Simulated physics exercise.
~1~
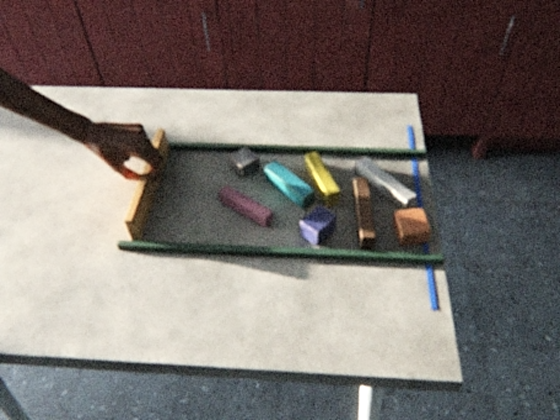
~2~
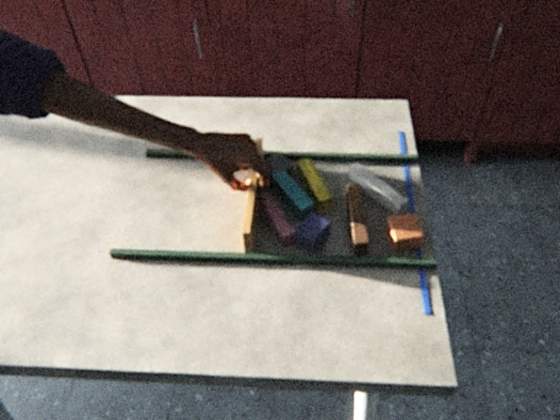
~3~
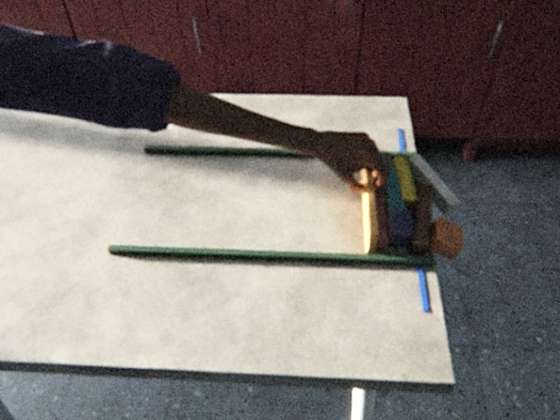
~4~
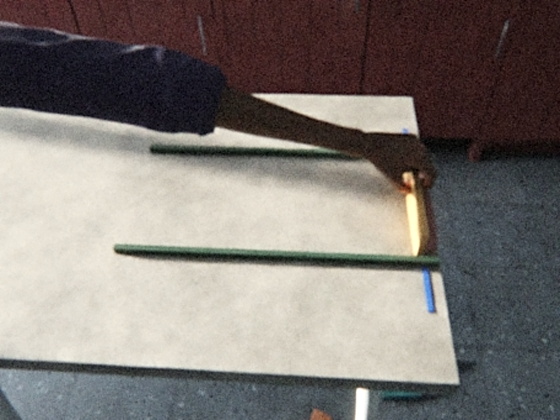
A hand pushed a wooden board to the right between two green rails, bunching the colorful blocks and sticks together and driving them over the table's edge, until the board stopped near the blue tape and some pieces showed down by the floor.
